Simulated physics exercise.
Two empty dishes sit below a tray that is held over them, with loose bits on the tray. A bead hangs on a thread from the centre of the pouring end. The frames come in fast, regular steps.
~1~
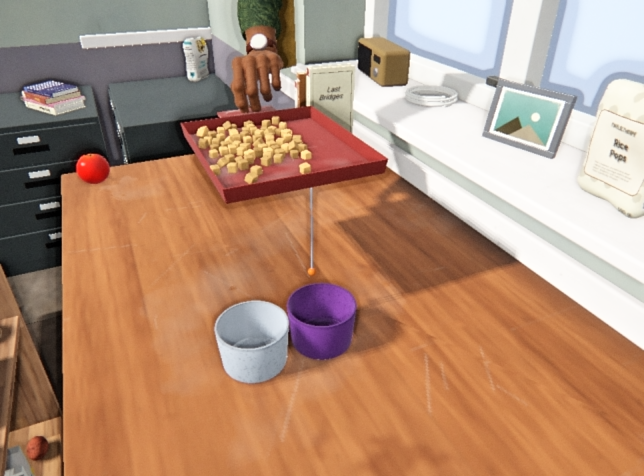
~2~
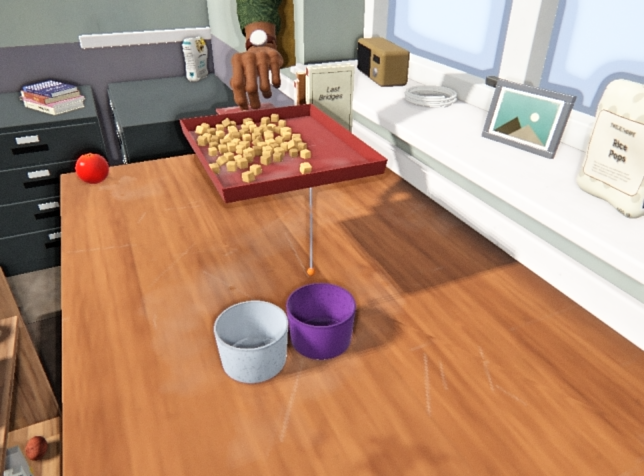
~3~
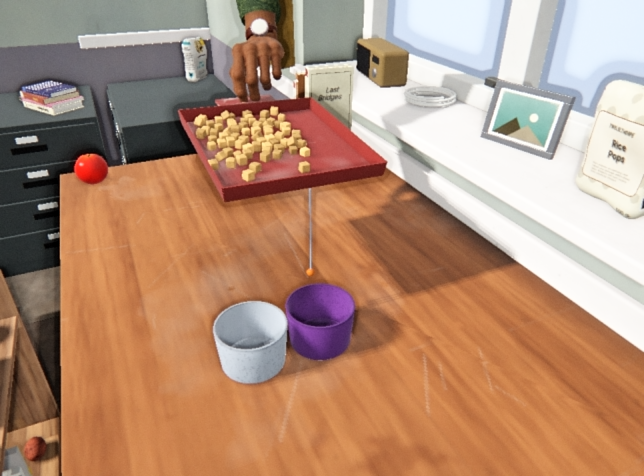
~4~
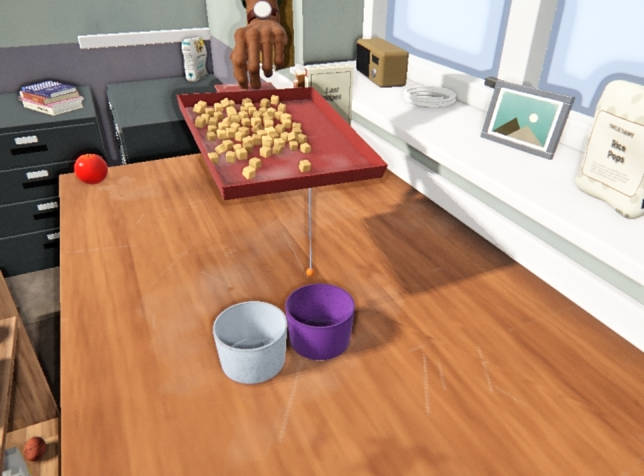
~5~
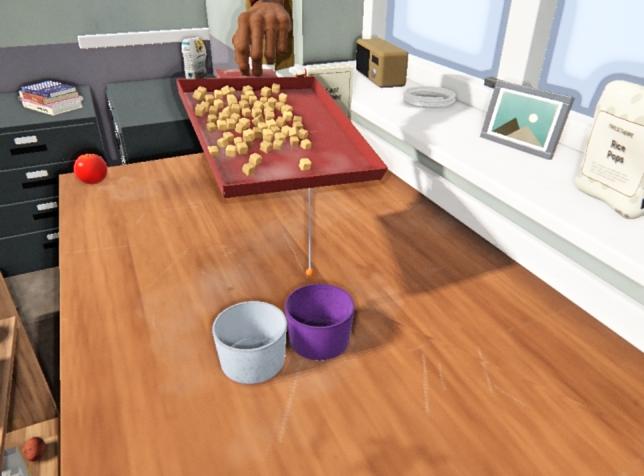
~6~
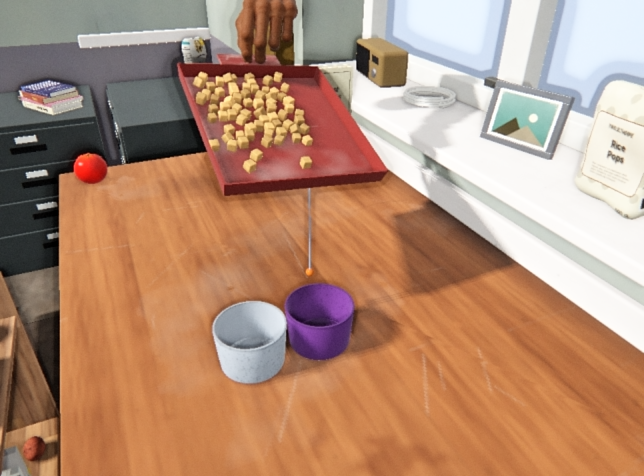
On a wooden table in a room with a windowsill, a hand behind a red tray of small wooden cubes lifts its far side, steadily steepening the tray above two empty bowls, one pale grey and one purple.
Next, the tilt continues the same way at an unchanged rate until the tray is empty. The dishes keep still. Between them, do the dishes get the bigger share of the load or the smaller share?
I expect the dishes to receive the lesser amount.
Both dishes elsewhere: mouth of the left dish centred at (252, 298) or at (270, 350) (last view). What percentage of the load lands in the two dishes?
Roughly 0 per cent, and 10 per cent.
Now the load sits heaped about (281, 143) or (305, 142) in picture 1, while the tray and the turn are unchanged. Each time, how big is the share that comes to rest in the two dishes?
The first gives 20 %, the second 10 %.
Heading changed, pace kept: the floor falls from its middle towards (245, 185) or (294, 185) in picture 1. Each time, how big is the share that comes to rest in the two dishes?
So it's 20 percent with the first slope and 60 percent with the other.
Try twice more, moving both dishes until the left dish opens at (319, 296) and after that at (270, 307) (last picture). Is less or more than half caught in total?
Together the dishes get beyond half first, then less than a half.
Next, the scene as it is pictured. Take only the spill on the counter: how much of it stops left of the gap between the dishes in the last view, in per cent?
Near 0 per cent.
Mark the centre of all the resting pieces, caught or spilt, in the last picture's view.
Resting centre, last picture - approx. (390, 325).
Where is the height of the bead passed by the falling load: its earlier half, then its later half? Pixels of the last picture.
Earlier half at (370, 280), later half at (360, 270).
Shortly afterwards, tray tipped steeply; all but a few on the tray; only a few in the air.
Next, tray tipped past a quarter turn; the bulk on the tray; near a quarter outside both.
Some moments later, tray tipped past a quarter turn; near a quarter in the right dish; the bulk outside both.
In the end, tray tipped past a quarter turn; none at all in the left dish; near a quarter in the right dish; the bulk outside both.
